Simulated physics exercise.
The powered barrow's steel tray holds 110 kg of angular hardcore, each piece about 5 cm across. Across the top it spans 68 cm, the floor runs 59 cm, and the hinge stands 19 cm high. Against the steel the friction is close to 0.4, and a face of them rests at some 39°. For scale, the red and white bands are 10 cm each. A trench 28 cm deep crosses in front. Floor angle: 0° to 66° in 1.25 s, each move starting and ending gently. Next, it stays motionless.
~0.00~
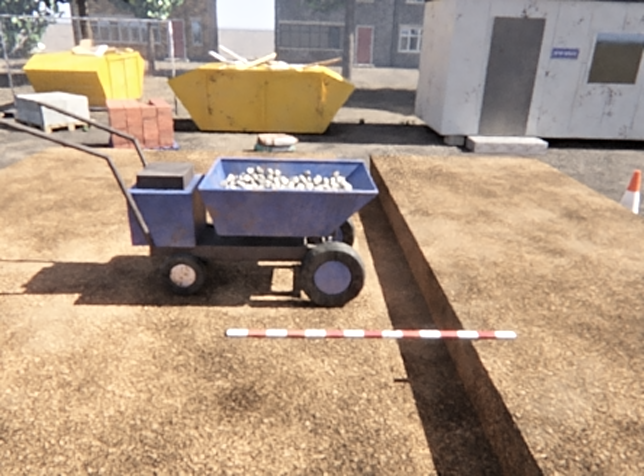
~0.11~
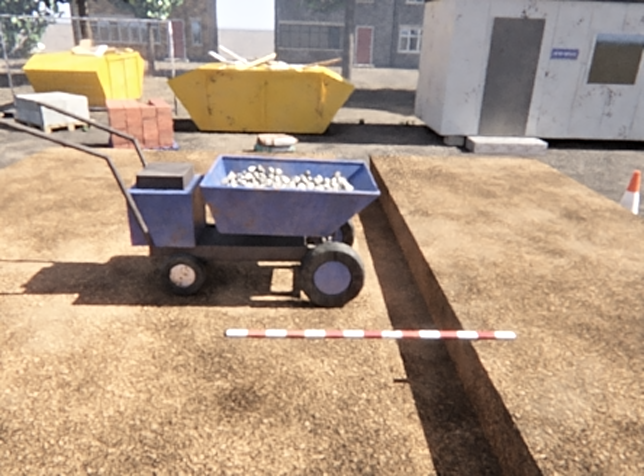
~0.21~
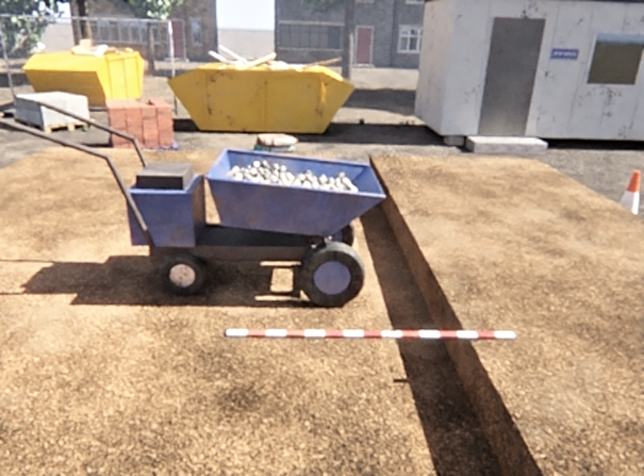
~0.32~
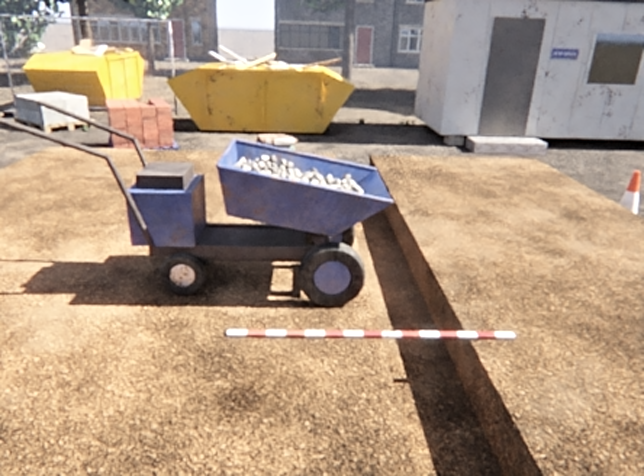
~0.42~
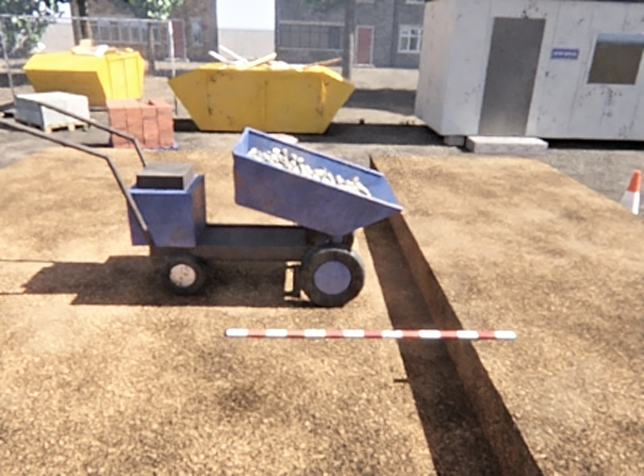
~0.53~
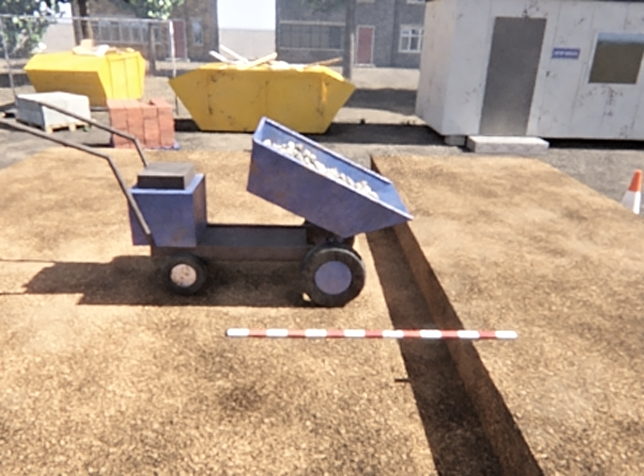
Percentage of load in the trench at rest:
65 %.
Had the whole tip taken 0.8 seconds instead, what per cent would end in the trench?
It'd be some 55 per cent.
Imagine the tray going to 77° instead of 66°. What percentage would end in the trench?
Share in trench: Approx. 70%.
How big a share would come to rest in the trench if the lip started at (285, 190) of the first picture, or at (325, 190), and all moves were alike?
Roughly 50 in a hundred, then 90 in a hundred.
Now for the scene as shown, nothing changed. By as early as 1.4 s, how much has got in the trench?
Some 15 per cent of the load by that point.
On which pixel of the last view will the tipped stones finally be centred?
Somewhere around (427, 304) in the last picture.
After 0.9 s the floor is at 56°; 100 % in the tray; the foremost stones are at (413, 239).
After 1.4 s the floor is at 66°; 83 % in the tray, 13 % in the trench, 4 % past the trench; the foremost stones are at (459, 274).
After 1.7 s the floor is at 66°; 45 % in the tray, 27 % in the trench, 27 % past the trench; the foremost stones are at (504, 281).
After 3.7 s the floor is at 66°; 7 % in the tray, 65 % in the trench, 28 % past the trench; the foremost stones are at (515, 278).
